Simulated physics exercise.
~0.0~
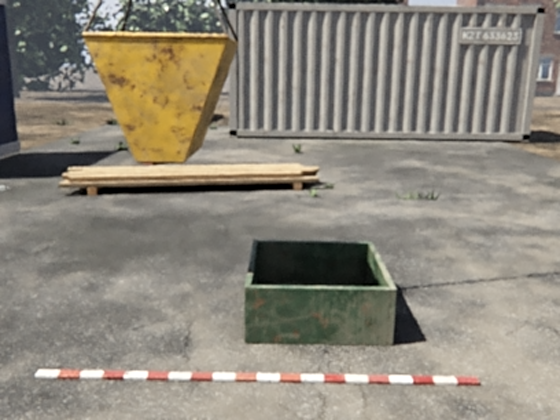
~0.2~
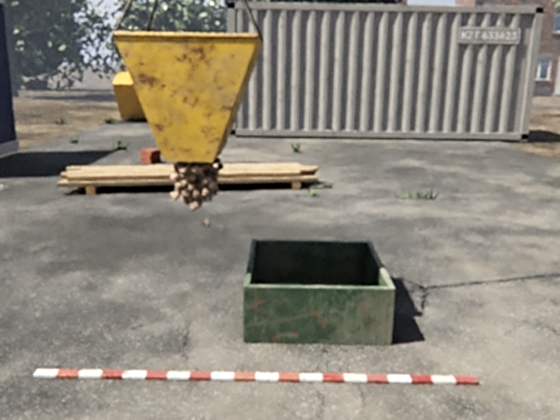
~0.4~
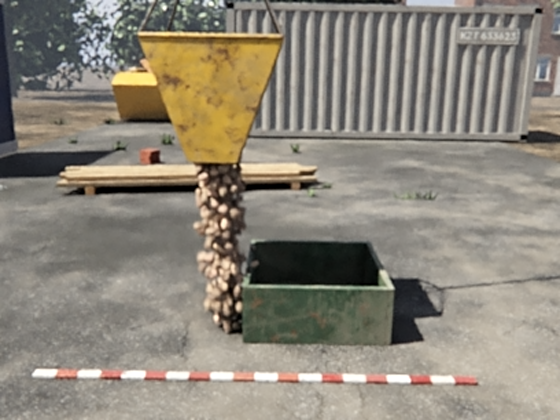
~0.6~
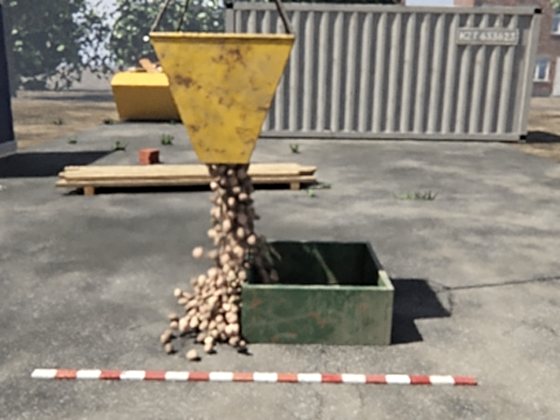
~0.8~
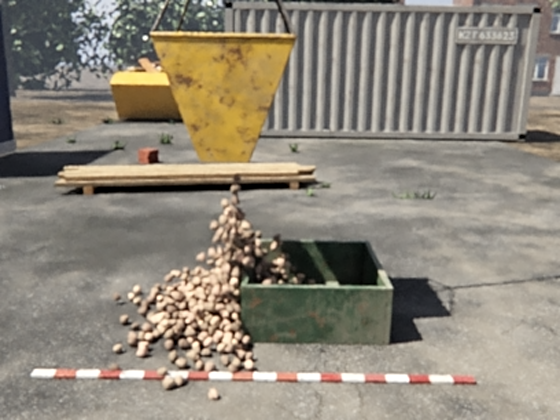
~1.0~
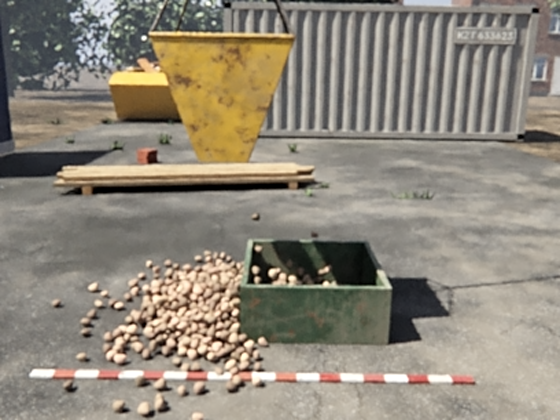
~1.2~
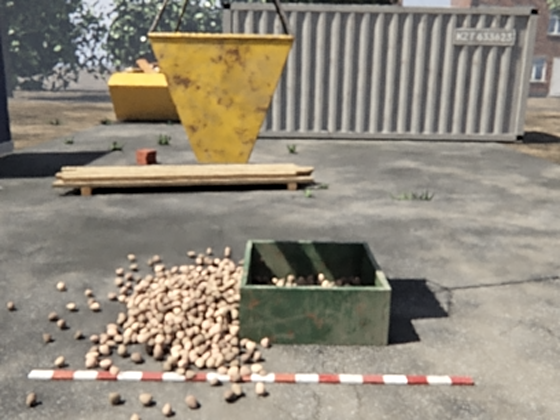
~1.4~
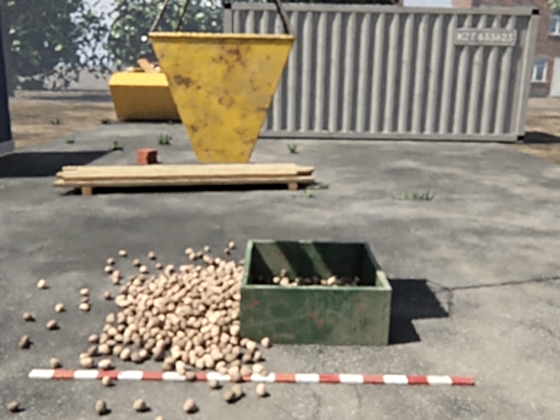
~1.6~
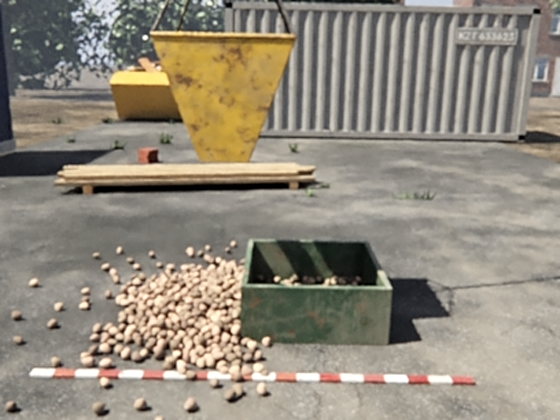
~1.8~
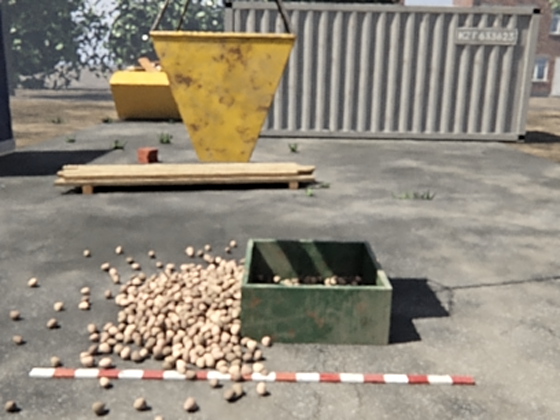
On a cracked asphalt yard with a pale shipping container behind, a yellow hopper hangs above an open green bin, with a red and white striped staff lying in front. The hopper moves right and smooth, tan stones begin to drop from its bottom. They pour down in a thick column just left of the bin as the hopper slows to a stop. The stream hits the ground and the bin's left edge, and a few stones tumble inside. Once the hopper empties, stones scatter past the staff, and most rest in a wide heap left of the bin, with only a small share inside.
